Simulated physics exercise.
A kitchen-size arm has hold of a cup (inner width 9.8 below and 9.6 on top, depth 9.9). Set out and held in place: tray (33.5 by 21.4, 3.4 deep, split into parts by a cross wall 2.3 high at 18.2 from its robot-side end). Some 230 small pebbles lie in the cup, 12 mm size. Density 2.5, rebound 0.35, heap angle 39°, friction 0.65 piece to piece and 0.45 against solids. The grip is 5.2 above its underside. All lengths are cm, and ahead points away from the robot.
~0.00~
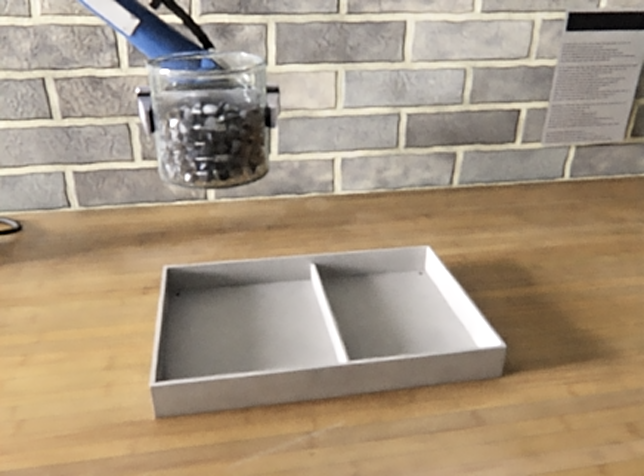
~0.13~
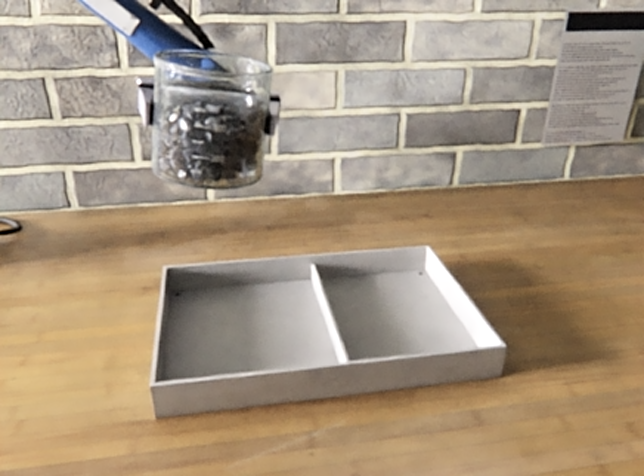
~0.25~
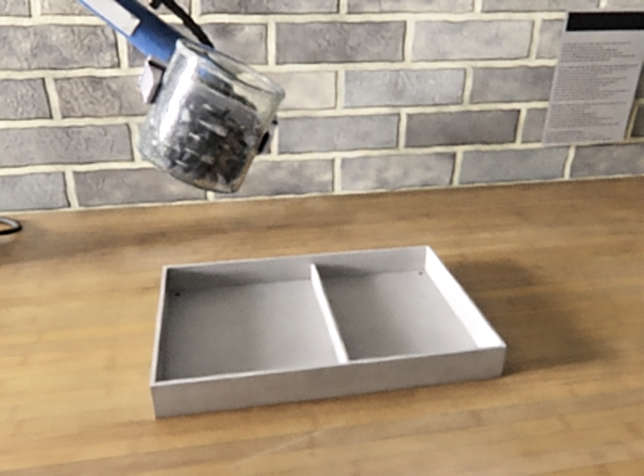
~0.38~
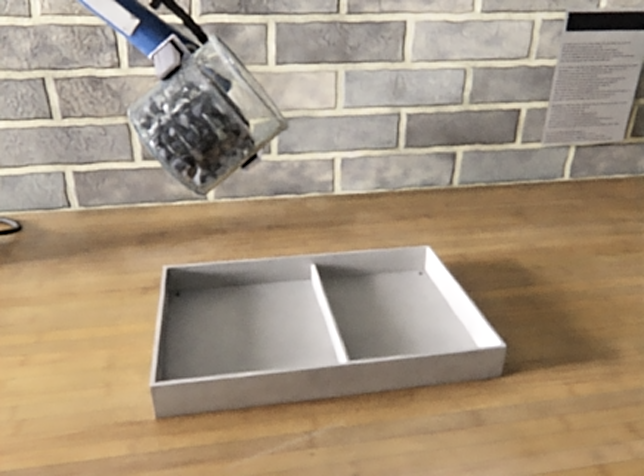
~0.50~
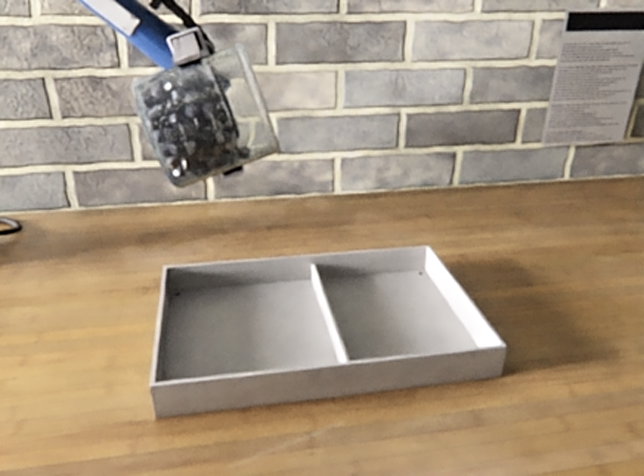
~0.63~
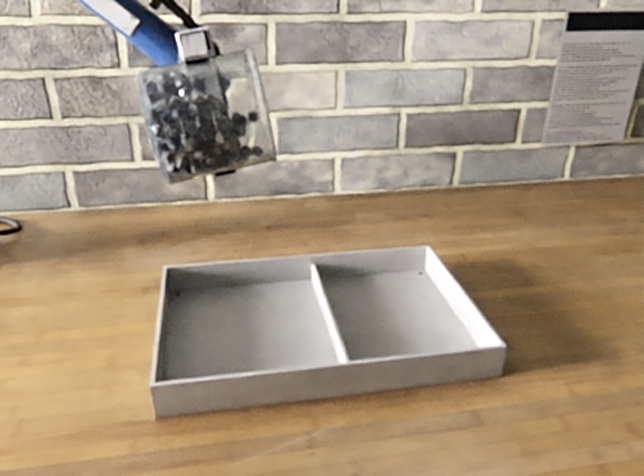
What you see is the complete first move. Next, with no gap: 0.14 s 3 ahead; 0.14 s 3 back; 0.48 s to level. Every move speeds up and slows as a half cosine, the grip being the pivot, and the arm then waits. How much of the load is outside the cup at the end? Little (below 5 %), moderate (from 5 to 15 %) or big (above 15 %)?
Answer: Moderate; from 5 to 15 % of the small pebbles finish outside the cup.
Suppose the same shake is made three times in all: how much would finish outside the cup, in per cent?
In that case some 20 per cent.
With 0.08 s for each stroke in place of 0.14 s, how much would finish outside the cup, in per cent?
In that case some 30 per cent.
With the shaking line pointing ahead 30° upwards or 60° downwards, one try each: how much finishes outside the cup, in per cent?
Some 10 and 0 per cent.
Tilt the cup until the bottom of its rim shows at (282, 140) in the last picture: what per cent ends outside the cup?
Some 0 per cent.
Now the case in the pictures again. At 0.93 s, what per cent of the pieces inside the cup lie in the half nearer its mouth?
Some 40 per cent.
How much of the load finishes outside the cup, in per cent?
Roughly 8 per cent.
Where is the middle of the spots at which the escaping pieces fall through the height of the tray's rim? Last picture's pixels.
Around (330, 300).
After 0.93 s, tilted 80° forward, highest piece 26 above the table; 216 in the cup, 16 in flight or on a rim.
After 1.24 s, tilted 18° forward, highest piece 28 above the table; 213 in the cup, 11 in the far-side part, 8 in the robot-side part.
After 1.59 s, level, highest piece 28 above the table; 213 in the cup, 11 in the far-side part, 8 in the robot-side part.
After 2.64 s, level, highest piece 28 above the table; 213 in the cup, 11 in the far-side part, 8 in the robot-side part.
At rest, 213 in the cup, 11 in the far-side part, 8 in the robot-side part. That is 8 % outside the cup.
